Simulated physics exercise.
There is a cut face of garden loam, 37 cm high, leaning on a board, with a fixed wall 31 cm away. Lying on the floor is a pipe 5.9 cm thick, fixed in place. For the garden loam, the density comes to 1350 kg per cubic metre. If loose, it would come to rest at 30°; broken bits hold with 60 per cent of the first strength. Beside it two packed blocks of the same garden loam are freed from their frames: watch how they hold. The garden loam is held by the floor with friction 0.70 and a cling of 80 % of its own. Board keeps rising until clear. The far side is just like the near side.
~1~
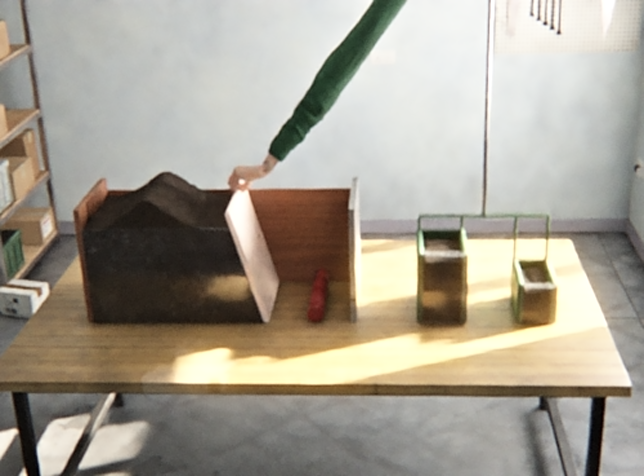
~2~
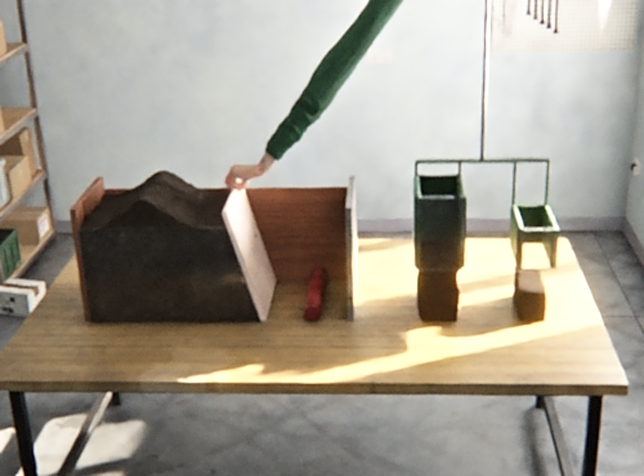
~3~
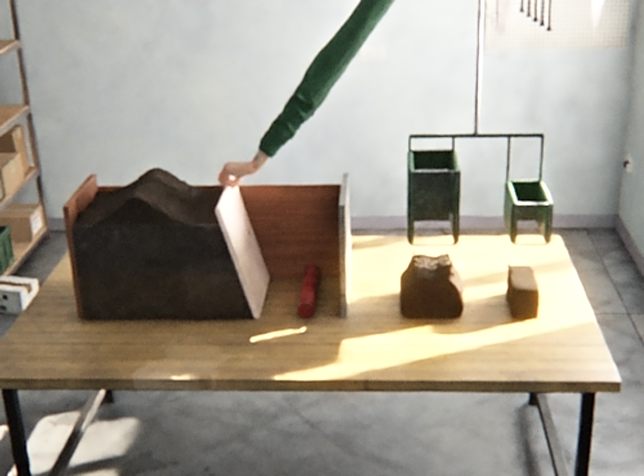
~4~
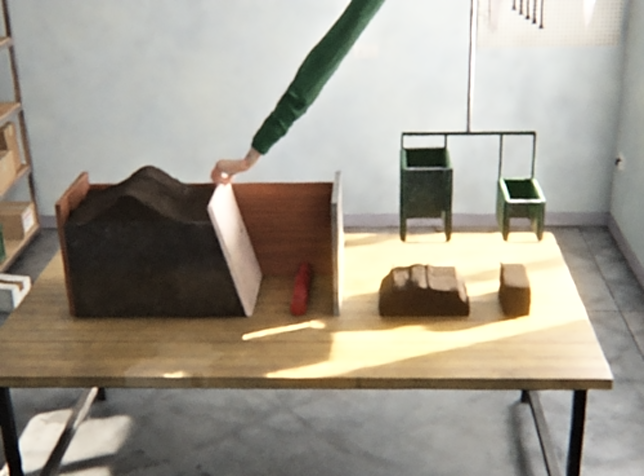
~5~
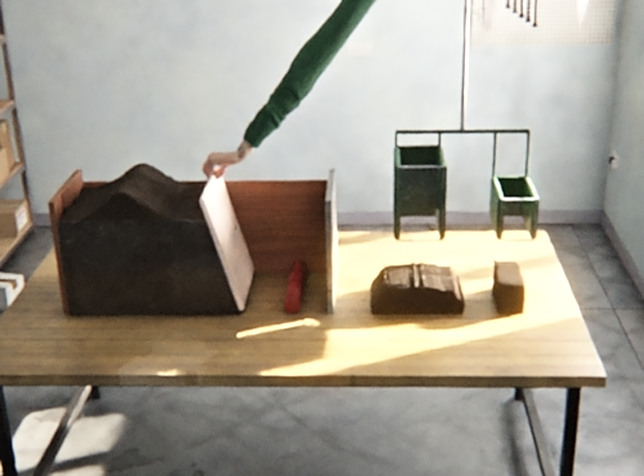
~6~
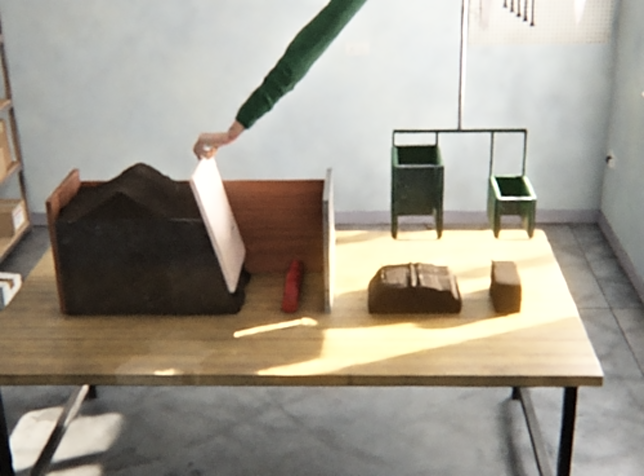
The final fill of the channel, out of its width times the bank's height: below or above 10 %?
It ends up greater than 10 percent.
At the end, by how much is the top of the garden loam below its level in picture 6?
By my estimate, near 6.5 cm.
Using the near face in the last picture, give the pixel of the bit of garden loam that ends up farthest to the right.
Roughly at (280, 307).
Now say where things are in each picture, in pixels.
The first picture shows top of the board at (229, 228), not yet moved; crest of the garden loam at (146, 205); block heights 24 cm, 12 cm (left to right).
The second picture shows top of the board at (226, 227), not yet moved; crest of the garden loam at (143, 204); block heights 23 cm, 12 cm (left to right).
The third picture shows top of the board at (220, 224), not yet moved; crest of the garden loam at (136, 201); block heights 17 cm, 12 cm (left to right).
The fourth picture shows top of the board at (212, 222), not yet moved; crest of the garden loam at (129, 199); block heights 12 cm, 12 cm (left to right).
The fifth picture shows top of the board at (204, 214), moved 2.2 cm; crest of the garden loam at (122, 197); block heights 11 cm, 12 cm (left to right).
The sixth picture shows top of the board at (194, 194), moved 9.5 cm; crest of the garden loam at (120, 196); block heights 11 cm, 12 cm (left to right).
Last picture + 0.27 s, the face still stands, with nothing on top of the pipe; the channel is 0 % full.
Last picture + 0.59 s, the face still stands, with nothing on top of the pipe; the channel is 0 % full.
Last picture + 0.91 s, the fallen stuff reaches 29 % of the way across, with nothing on top of the pipe; the channel is 12 % full.
Last picture + 1.22 s, the fallen stuff reaches 48 % of the way across, with nothing on top of the pipe; the channel is 20 % full.
Last picture + 1.48 s, the fallen stuff reaches 48 % of the way across, with nothing on top of the pipe; the channel is 20 % full.
